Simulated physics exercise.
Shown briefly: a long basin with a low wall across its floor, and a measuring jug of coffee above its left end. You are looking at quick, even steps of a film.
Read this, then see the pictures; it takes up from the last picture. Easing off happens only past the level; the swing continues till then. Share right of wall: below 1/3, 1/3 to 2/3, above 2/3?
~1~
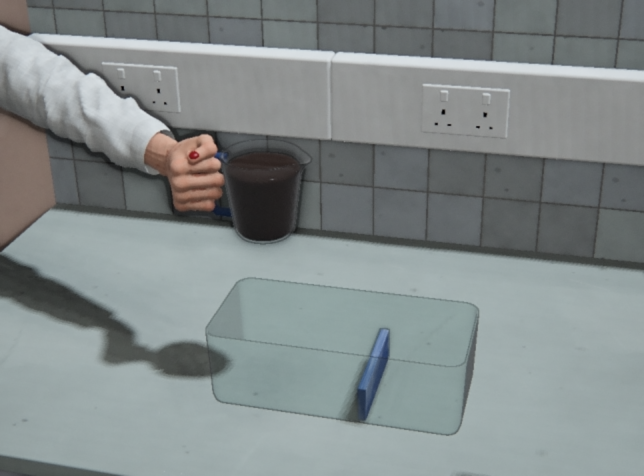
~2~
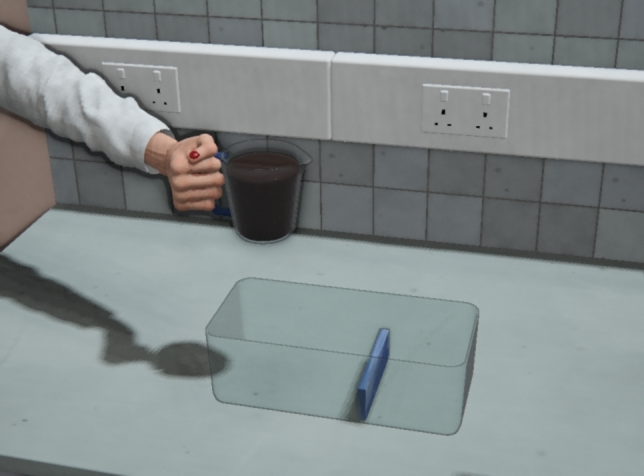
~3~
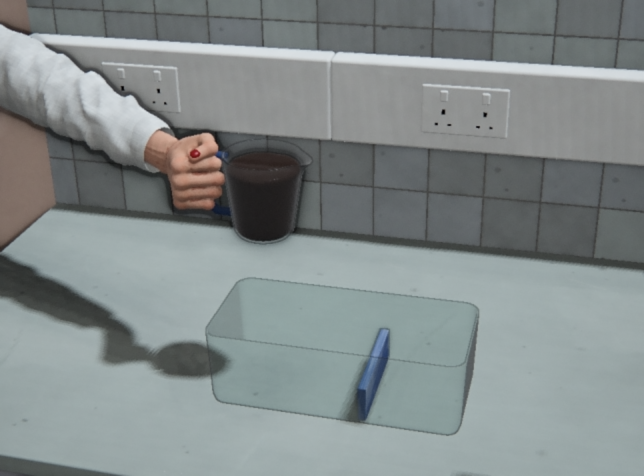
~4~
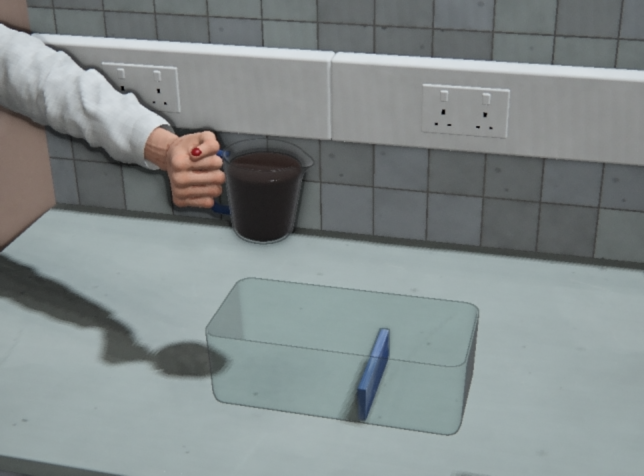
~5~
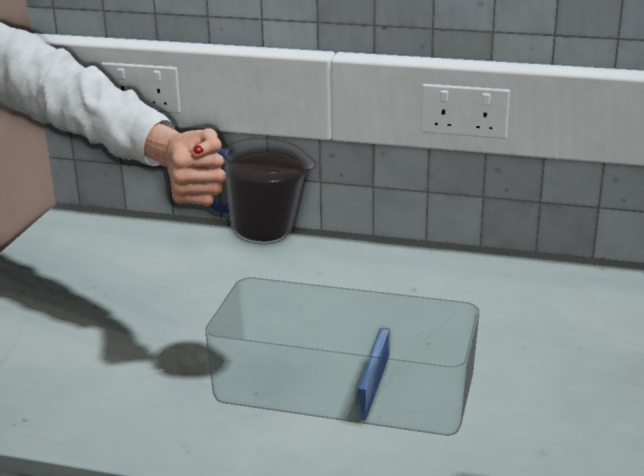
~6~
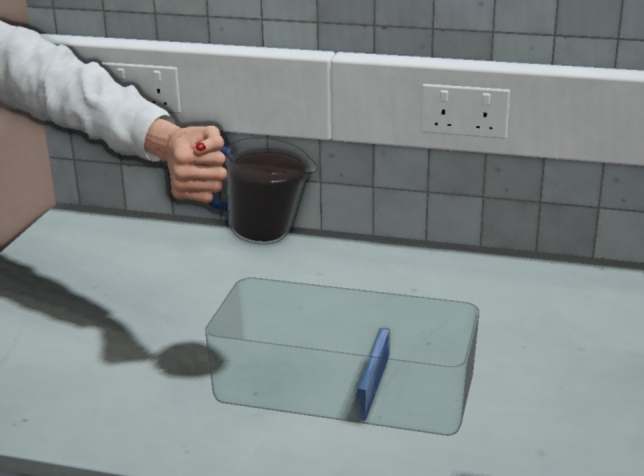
The quantity right of the wall will come in at one third to two thirds.
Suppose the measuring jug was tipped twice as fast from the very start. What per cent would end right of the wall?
Around 30 percent.
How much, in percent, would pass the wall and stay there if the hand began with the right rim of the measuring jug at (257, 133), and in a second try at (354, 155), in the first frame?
About 5 and 95 per cent.
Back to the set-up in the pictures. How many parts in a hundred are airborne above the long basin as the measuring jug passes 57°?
Something like 15 per cent of it.
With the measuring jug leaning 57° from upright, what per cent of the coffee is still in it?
Roughly 80 percent remains at that point.
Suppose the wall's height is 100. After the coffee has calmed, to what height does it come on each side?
It settles around 20 on the left side and around 30 on the right side.
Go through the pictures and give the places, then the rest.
In the first frame, it leans 0°; its right rim is at (312, 160); the coffee meets the walls at (228, 162) and (301, 168); the long basin's rim runs from (222, 305) to (472, 336); the wall's top is at (374, 359).
In the second frame, it leans 0°; its right rim is at (312, 160); the coffee meets the walls at (229, 161) and (301, 168).
In the third frame, it leans 2°; its right rim is at (313, 161); the coffee meets the walls at (229, 161) and (301, 169).
In the fourth frame, it leans 3°; its right rim is at (314, 163); the coffee meets the walls at (230, 162) and (302, 169).
In the fifth frame, it leans 6°; its right rim is at (316, 166); the coffee meets the walls at (231, 162) and (304, 169).
In the sixth frame, it leans 9°; its right rim is at (318, 169); the coffee meets the walls at (232, 163) and (308, 171).
A moment on, the measuring jug is tipped part way and 80 per cent is still to pour, 2 is left of the wall and 2 right of it.
Next, the measuring jug is tipped on its side and 28 per cent is still to pour, 14 is left of the wall and 36 right of it.
Then the measuring jug is tipped on its side and 2 per cent is still to pour, 49 is left of the wall and 46 right of it.
Later the measuring jug is tipped on its side and 0 per cent is still to pour, 52 is left of the wall and 46 right of it.
Finally, 52 per cent lies left of the wall, 46 right of it and 1 outside.
